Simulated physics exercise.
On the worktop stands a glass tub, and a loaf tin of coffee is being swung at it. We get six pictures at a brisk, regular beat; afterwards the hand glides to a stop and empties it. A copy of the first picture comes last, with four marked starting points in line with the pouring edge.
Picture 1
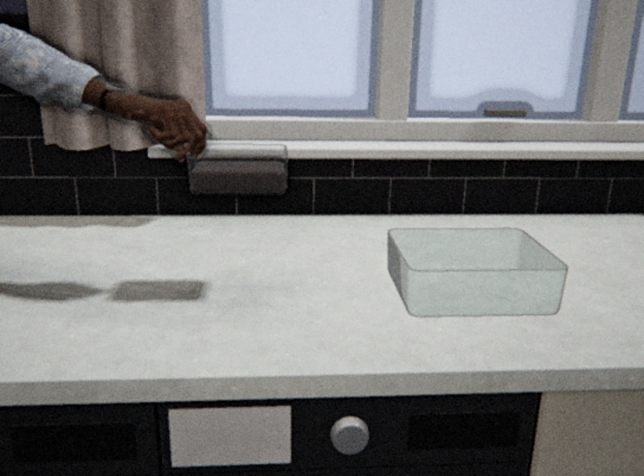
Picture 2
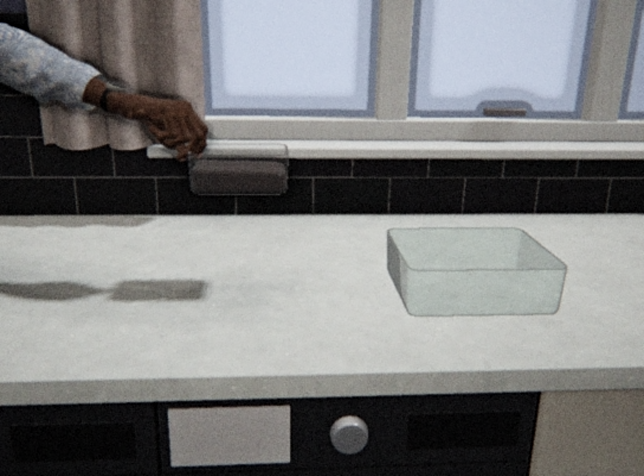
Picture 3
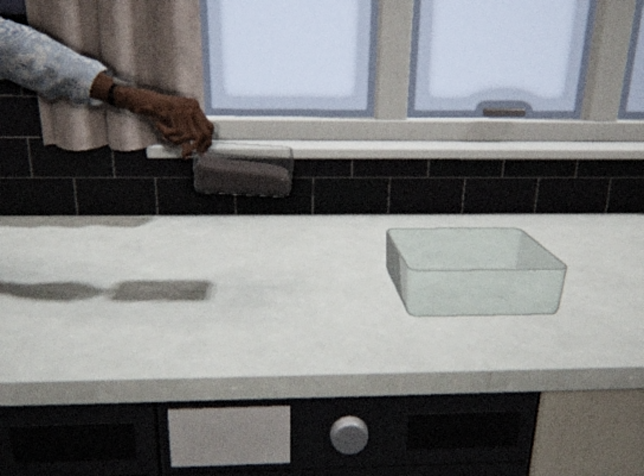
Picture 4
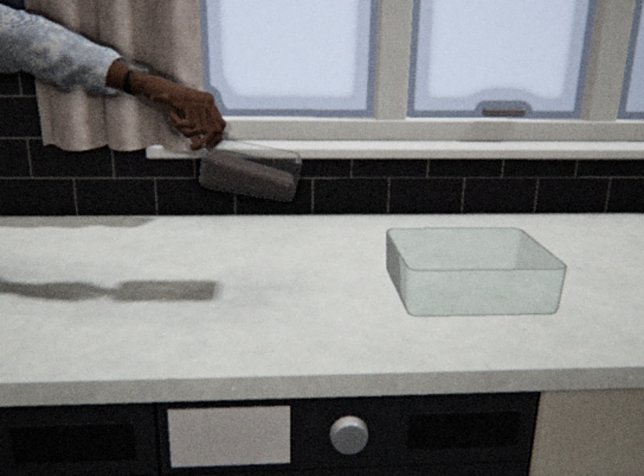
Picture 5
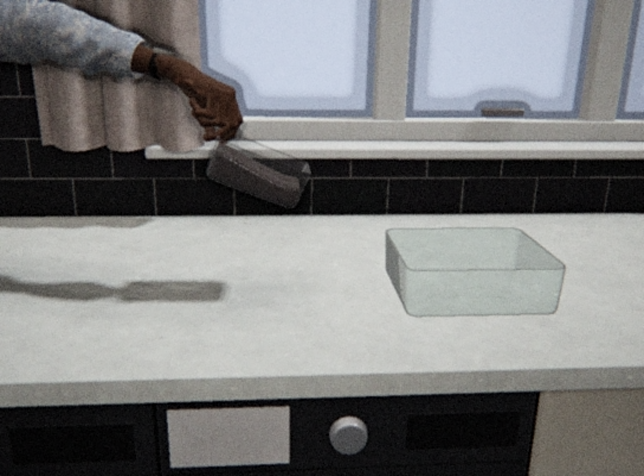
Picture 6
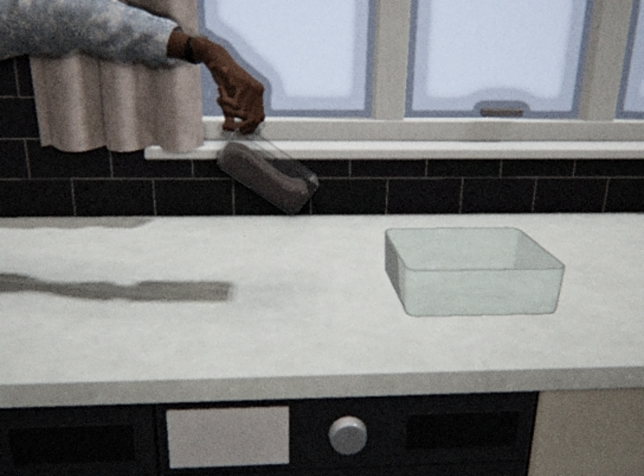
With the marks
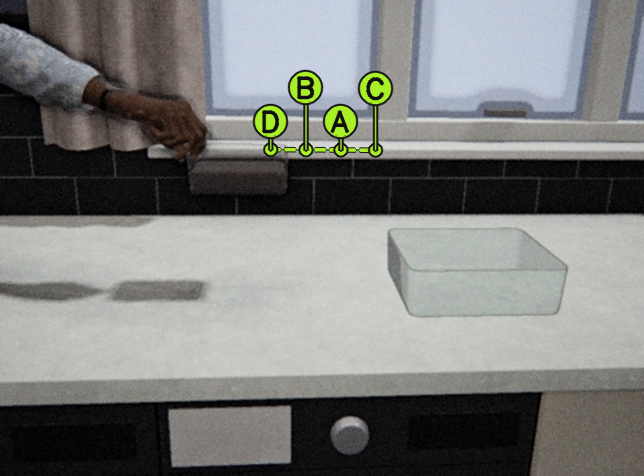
A kitchen worktop in pale stone is seen from the front and slightly above, backed by black tiles and a window with a pinkish-beige curtain. A clear glass tub stands right of centre, while at upper left a hand in a grey-blue sleeve holds a see-through tin of dark coffee. The hand, nearly still at first, moves right and tilts the tin rightward, its shadow shifting below.
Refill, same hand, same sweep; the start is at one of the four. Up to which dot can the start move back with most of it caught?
The limit is B.
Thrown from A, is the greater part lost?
No, not at all.
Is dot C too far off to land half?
No, not at all.
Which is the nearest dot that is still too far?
That is dot D.
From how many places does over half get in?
Three.
In lime, A at (340, 149); B at (305, 149); C at (375, 150); D at (270, 149).
With A, about 80 % lands in the tub, 4 % falls short and 17 % goes beside or beyond.
With B, about 76 % lands in the tub, 14 % falls short and 11 % goes beside or beyond.
With C, about 75 % lands in the tub, 3 % falls short and 22 % goes beside or beyond.
With D, about 9 % lands in the tub, 88 % falls short and 3 % goes beside or beyond.
